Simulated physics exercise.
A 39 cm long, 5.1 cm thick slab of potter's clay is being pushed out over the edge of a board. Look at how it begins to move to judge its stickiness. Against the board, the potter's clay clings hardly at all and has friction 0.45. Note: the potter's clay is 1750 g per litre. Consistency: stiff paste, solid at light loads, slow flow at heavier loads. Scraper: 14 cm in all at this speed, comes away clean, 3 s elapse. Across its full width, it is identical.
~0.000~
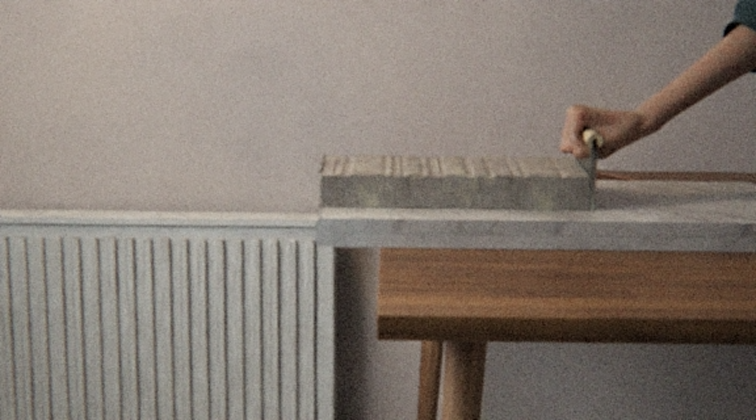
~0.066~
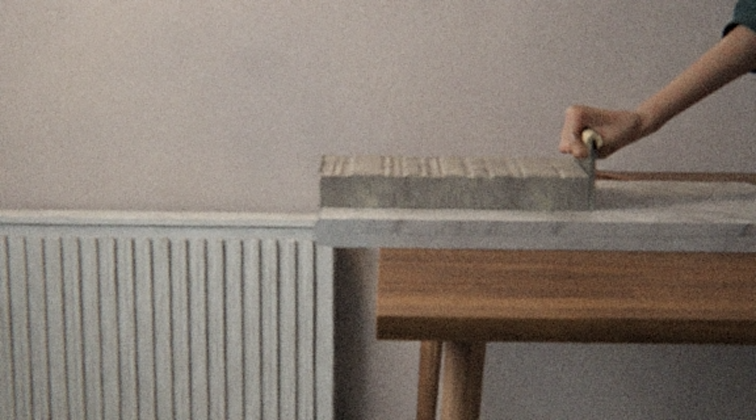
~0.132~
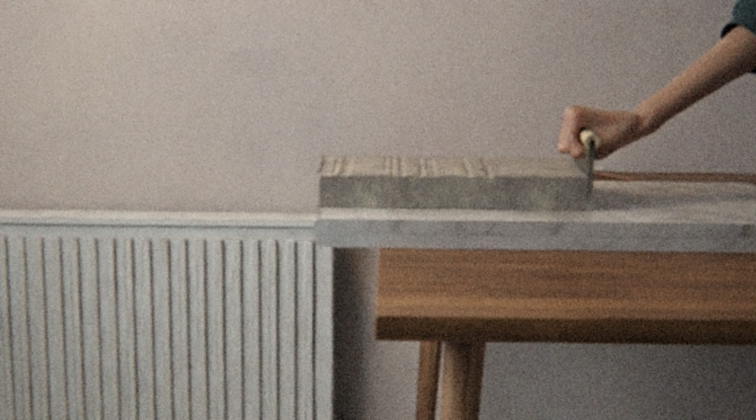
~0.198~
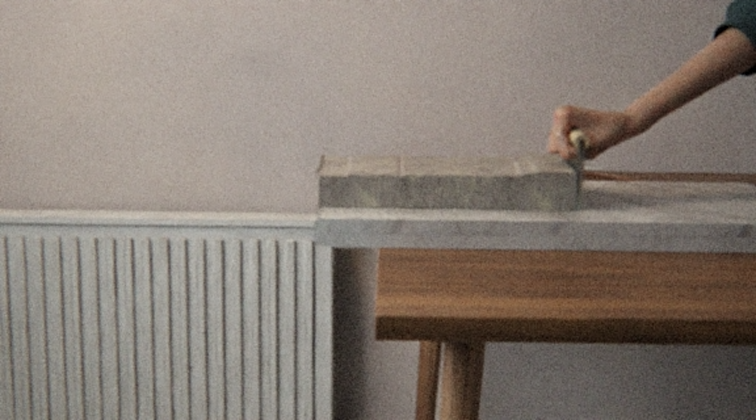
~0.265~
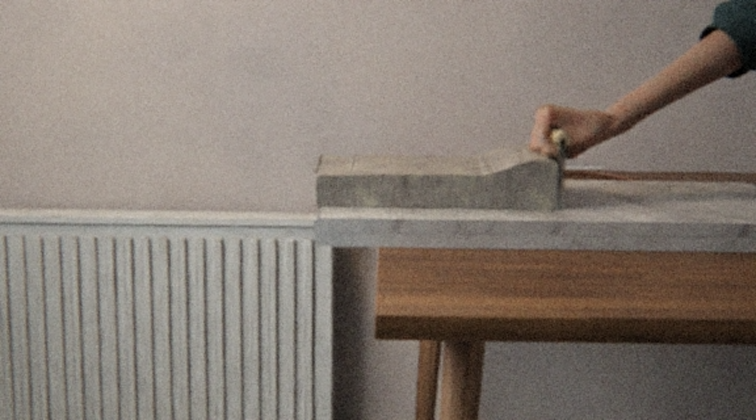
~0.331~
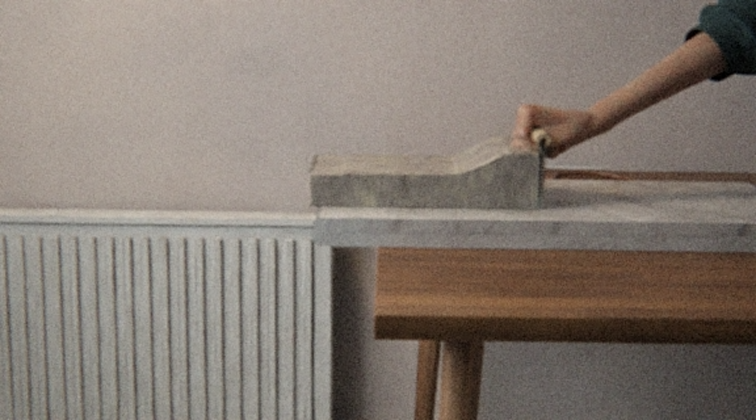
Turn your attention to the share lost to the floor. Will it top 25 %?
No.
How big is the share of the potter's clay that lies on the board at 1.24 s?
About 80 %.
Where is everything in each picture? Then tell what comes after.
The first picture shows foot of the scraper at (589, 210), not yet moved; front end of the potter's clay at (319, 193).
The second picture shows foot of the scraper at (589, 210), not yet moved; front end of the potter's clay at (319, 193).
The third picture shows foot of the scraper at (587, 211), not yet moved; front end of the potter's clay at (318, 193).
The fourth picture shows foot of the scraper at (576, 211), moved 1.6 cm; front end of the potter's clay at (317, 193).
The fifth picture shows foot of the scraper at (558, 210), moved 4.3 cm; front end of the potter's clay at (315, 193).
The sixth picture shows foot of the scraper at (538, 209), moved 7.0 cm; front end of the potter's clay at (310, 178), 2 % of it past the edge, in one piece.
By 0.60 s, 82 % lies on the board and 0 % has fallen.
By 0.92 s, 82 % lies on the board and 18 % has fallen.
By 1.24 s, 82 % lies on the board and 18 % has fallen.
By 1.56 s, 82 % lies on the board and 18 % has fallen.
By 3.56 s, at the end, 82 % lies on the board and 18 % has fallen.
